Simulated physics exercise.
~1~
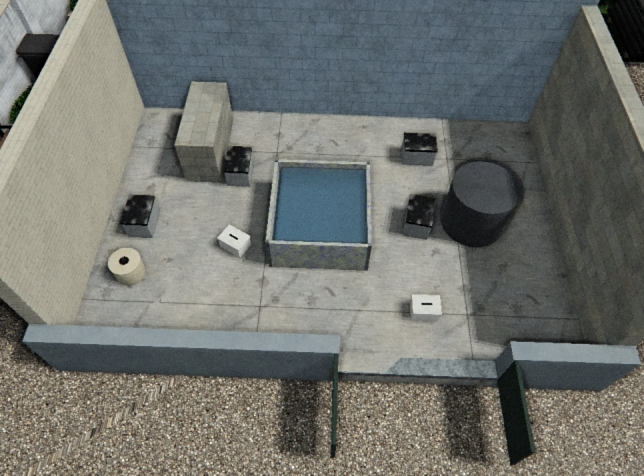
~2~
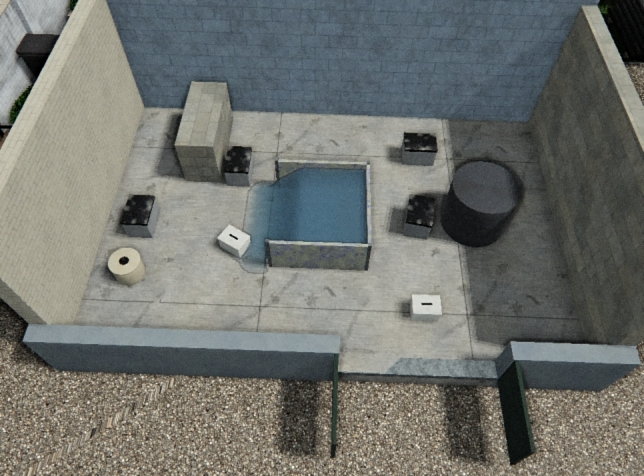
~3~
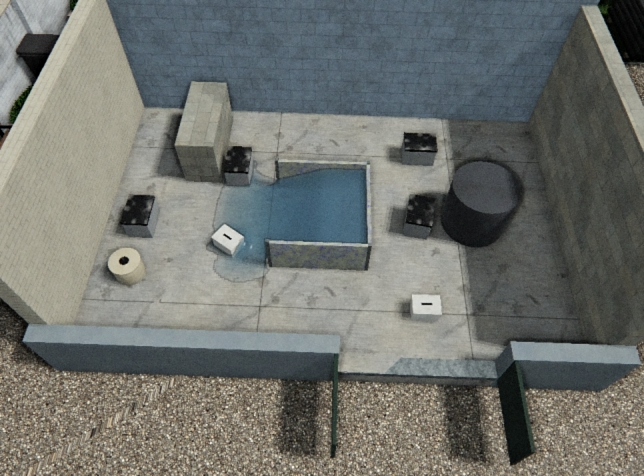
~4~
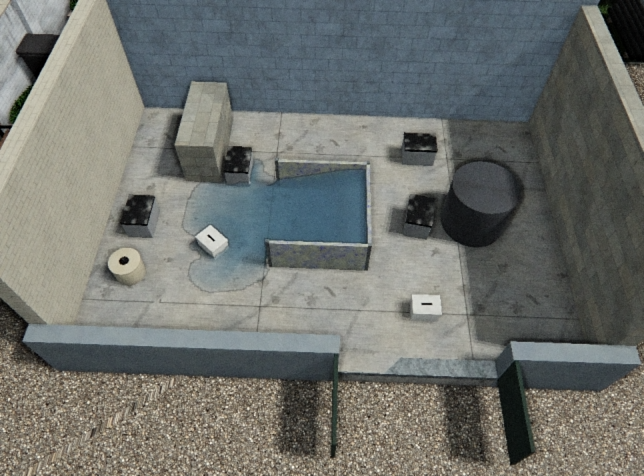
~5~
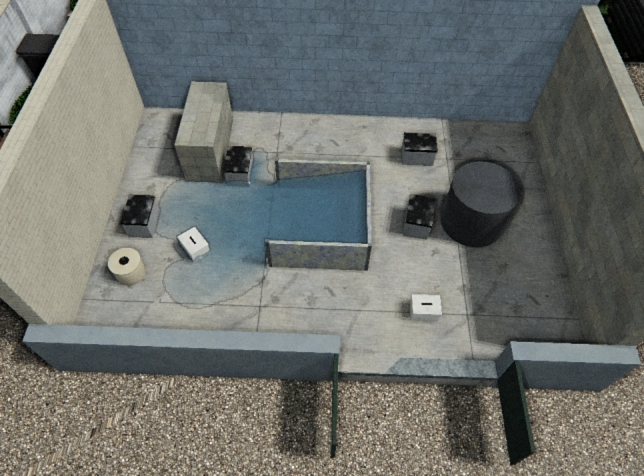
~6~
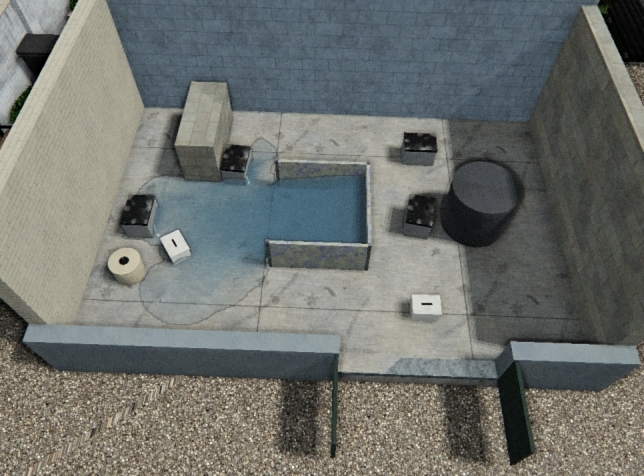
In a walled court with a pale concrete floor, a square tank of blue water stands among scattered boxes and round containers. The tank's left side disappears and water pours out, spreading leftward across the floor. It pushes a small white box steadily left, flowing around the dark-topped boxes nearby.
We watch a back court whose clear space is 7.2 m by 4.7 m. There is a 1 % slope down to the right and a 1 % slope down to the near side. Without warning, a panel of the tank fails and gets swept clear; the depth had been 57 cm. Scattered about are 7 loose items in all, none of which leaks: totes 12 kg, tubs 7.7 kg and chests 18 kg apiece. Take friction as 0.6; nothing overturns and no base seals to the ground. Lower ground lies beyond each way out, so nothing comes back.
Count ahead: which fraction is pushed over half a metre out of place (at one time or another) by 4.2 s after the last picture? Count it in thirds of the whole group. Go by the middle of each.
An in-between fraction is pushed that far, a third or more but below two thirds.
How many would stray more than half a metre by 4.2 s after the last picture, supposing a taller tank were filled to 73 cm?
With that change, 4 of them.
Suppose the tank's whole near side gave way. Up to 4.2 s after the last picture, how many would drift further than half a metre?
Then the count would be 1.
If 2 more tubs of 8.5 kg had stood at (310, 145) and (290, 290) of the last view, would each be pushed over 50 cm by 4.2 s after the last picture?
Listed in order, the answers are inside half a metre followed by beyond half a metre.
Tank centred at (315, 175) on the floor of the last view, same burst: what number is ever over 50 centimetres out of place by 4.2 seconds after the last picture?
The answer would then be 4.
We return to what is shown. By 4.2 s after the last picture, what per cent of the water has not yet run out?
I'd say some 100 percent hasn't gone yet.
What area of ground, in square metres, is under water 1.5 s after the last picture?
Flooded: Near 13 m2.
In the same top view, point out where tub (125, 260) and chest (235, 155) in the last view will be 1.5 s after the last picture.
Roughly (87, 311), then roughly (251, 119).
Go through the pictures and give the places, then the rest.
In the first frame, a tote at (234, 237) rests on the ground; a chest at (238, 158), on the bottom; water covers 2.1 m2; 0 of 7 have shifted.
In the second frame, a tote at (234, 237), on the bottom; a chest at (238, 158) rests on the ground; 2.9 m2 under water; 0 of 7 have shifted.
In the third frame, a tote at (227, 237), on the bottom, 9 cm from its start; a chest at (238, 158) rests on the ground; 3.7 m2 under water; 1 of 7 have shifted.
In the fourth frame, a tote at (211, 238), on the bottom, 34 cm from its start; a chest at (238, 158), on the bottom; water covers 4.6 m2; 1 of 7 have shifted.
In the fifth frame, a tote at (193, 240), on the bottom, 61 cm from its start; a chest at (237, 158), on the bottom; 5.9 m2 under water; 1 of 7 have shifted.
In the sixth frame, a tote at (174, 243) rests on the ground, 88 cm from its start; a chest at (235, 157) rests on the ground, 5 cm from its start; 7.2 m2 under water; 2 of 7 have shifted.
Then, 0.4 s after the last picture 1 of 7 are over 50 cm from their spots; 0 afloat.
Then, 1.5 s after the last picture 3 of 7 are over 50 cm from their spots; 3 afloat.
Then, 2.8 s after the last picture 4 of 7 are over 50 cm from their spots; 3 afloat.
Then, 4.2 s after the last picture 4 of 7 are over 50 cm from their spots, and 4 have been at some point; 1 afloat.
